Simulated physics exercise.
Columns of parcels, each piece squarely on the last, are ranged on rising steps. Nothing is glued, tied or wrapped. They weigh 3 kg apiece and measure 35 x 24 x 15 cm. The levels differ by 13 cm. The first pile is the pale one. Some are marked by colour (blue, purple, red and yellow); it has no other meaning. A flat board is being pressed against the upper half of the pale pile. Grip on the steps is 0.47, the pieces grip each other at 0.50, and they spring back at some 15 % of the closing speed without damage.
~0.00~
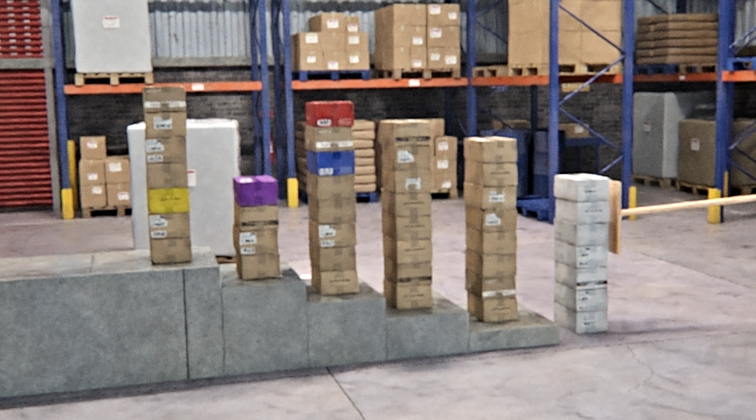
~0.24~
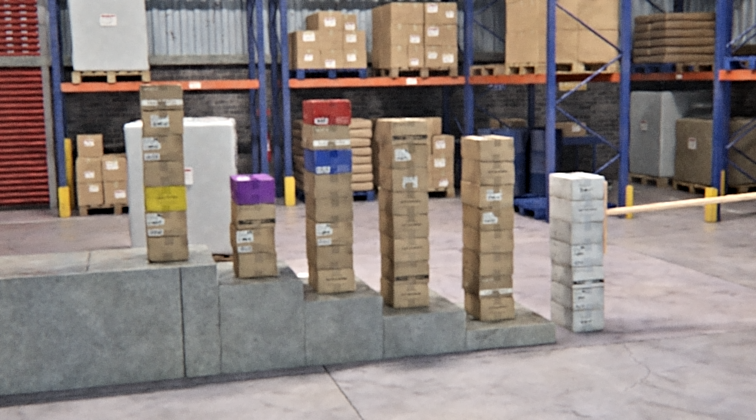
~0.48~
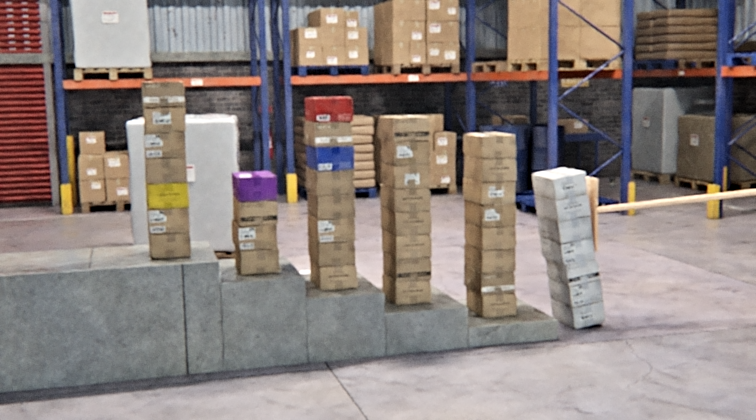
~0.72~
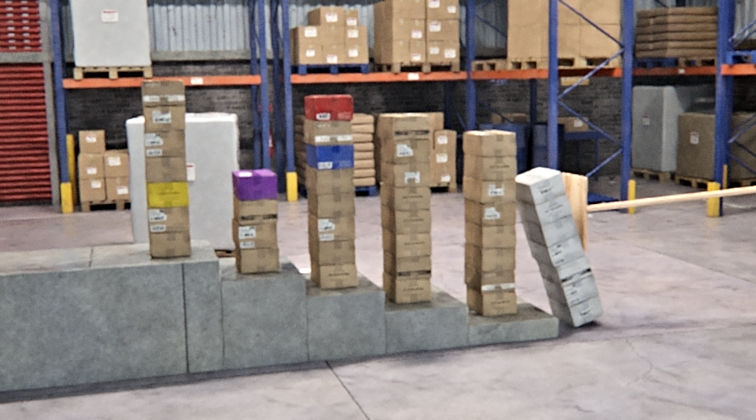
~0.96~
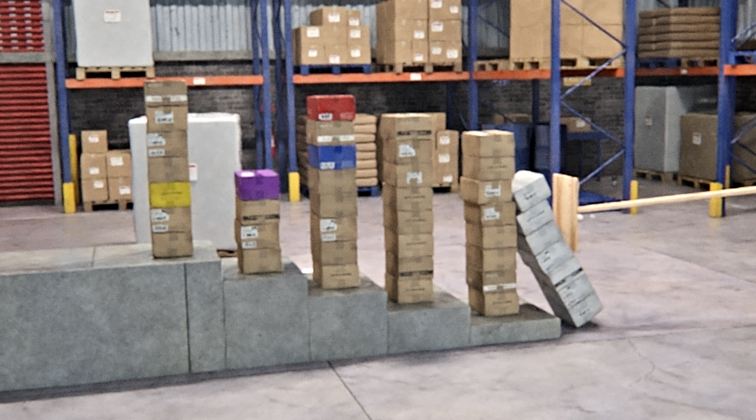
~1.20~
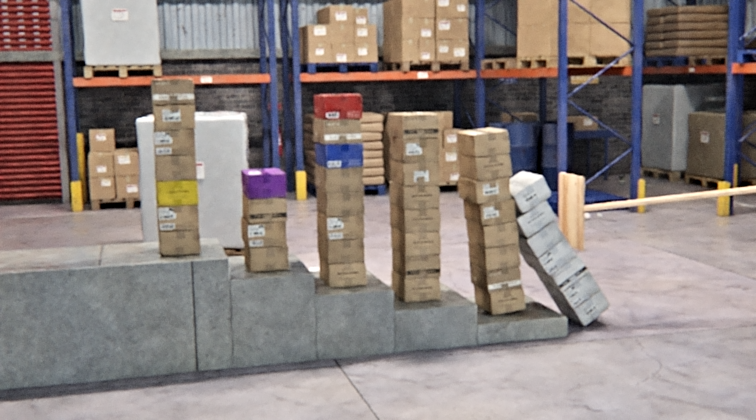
A flat wooden board on a pole pushes in from the right against a pale column of parcels in a warehouse, seen from the front at a slight distance. Brown stacks, with yellow, purple, red and blue parcels among them, stand on grey steps rising leftward. The pale column tilts left onto the nearest brown stack, which shifts and leans slightly, while the view drifts a little.
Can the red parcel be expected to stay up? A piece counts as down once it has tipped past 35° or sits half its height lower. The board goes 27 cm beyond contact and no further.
In the end the red parcel comes down.
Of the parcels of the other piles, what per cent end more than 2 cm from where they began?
Shifted: 95 per cent.
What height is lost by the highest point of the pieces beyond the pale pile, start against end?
About 46 cm.
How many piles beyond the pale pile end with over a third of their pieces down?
5 of them.
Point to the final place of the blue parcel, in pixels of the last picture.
At about (232, 183).
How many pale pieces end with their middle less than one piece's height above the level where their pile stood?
The count is 2.
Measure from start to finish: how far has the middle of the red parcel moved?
Some 164 cm.
By 2.18 s, 7 of the pale pile down; 4 of the 35 other parcels down; red parcel moved 36 mm; blue parcel moved 45 mm.
By 3.36 s, 7 of the pale pile down; 19 of the 35 other parcels down; red parcel tilted 27°, 22 cm lower; purple parcel tilted 27°, 50 mm lower.
When it is over (5.3 s), 7 of the pale pile down; 29 of the 35 other parcels down; red parcel tilted 4°, 53 cm lower; yellow parcel on its side; purple parcel tilted 39°, 10 cm lower. In pixels of the last frame, middles, red parcel near (88, 204), yellow parcel near (80, 237).
